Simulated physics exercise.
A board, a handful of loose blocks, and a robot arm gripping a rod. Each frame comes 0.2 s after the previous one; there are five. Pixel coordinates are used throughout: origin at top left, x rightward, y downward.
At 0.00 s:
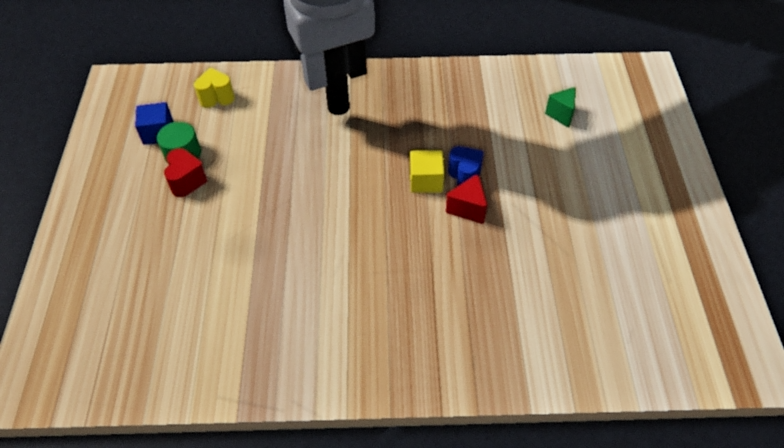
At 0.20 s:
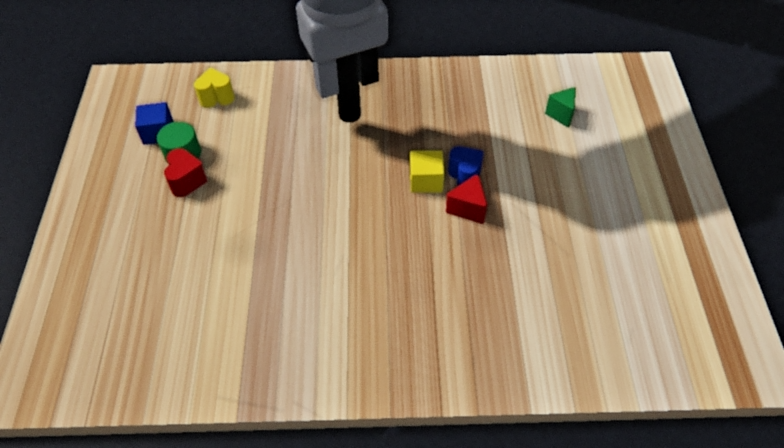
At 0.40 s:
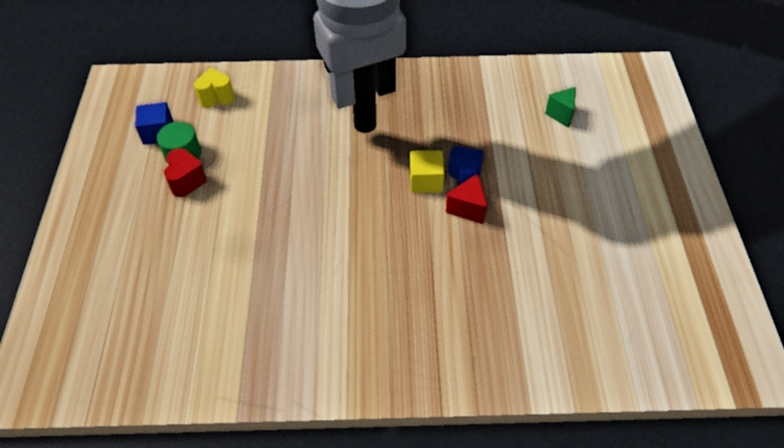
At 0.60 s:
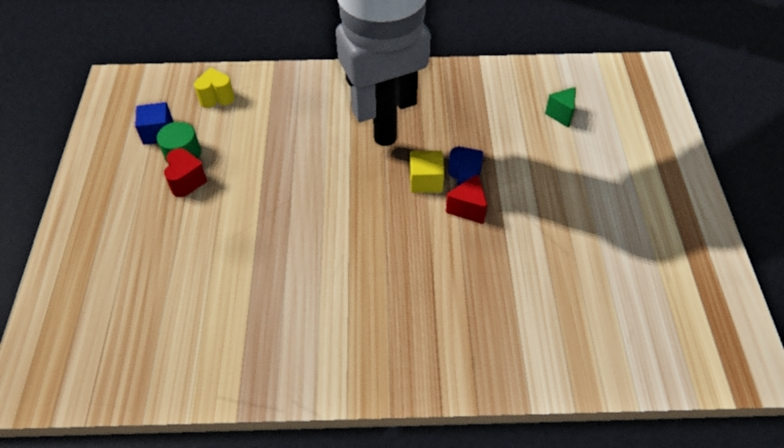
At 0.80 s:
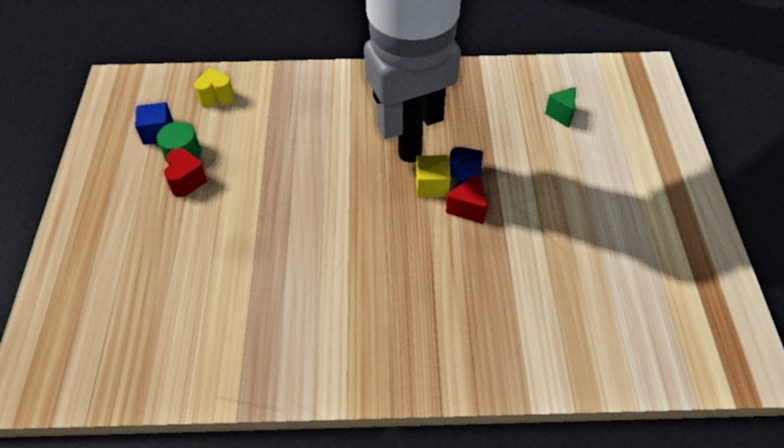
On a striped wooden board scattered with colorful blocks, a robot arm moved its dark rod down and to the right until it nudged the yellow square block slightly toward its blue and red neighbors.
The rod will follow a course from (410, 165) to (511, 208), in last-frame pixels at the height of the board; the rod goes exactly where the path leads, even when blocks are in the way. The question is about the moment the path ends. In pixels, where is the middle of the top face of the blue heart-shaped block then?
The top centre is at (489, 160).
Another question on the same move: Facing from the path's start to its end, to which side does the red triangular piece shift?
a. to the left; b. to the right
My pick is b.
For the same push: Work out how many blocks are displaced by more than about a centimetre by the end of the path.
The push will move three blocks or more.
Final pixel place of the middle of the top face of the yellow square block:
Located at (459, 194).
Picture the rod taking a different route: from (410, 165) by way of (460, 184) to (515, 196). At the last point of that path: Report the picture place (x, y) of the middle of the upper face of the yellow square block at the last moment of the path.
The answer is (456, 188).
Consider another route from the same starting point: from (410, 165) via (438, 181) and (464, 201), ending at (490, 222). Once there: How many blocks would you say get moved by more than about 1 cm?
Shifted over 1 cm: Two.
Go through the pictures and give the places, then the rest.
Rod tip (339, 108); block tops, yellow square block (427, 162); blue heart-shaped block (467, 158); red triangular piece (470, 191), in the first frame.
Rod (350, 115); blocks unchanged, in the second frame.
Rod (365, 125); blocks unchanged, in the third frame.
Rod (385, 138); blocks unchanged, in the fourth frame.
Rod (410, 154); yellow square block (433, 166); blue heart-shaped block (467, 158); red triangular piece (470, 191), in the fifth frame.
The first path, step by step. One third of the way, rod (443, 169); yellow square block (451, 183); blue heart-shaped block (471, 158); red triangular piece (481, 200), turned 15° anticlockwise.
Two thirds of the way, rod (478, 184); yellow square block (459, 194), turned 25° clockwise; blue heart-shaped block (487, 159), turned 35° anticlockwise; red triangular piece (486, 206), turned 25° anticlockwise.
At the end, rod (513, 198); yellow square block (459, 194), turned 25° clockwise; blue heart-shaped block (489, 160), turned 45° anticlockwise; red triangular piece (492, 213).
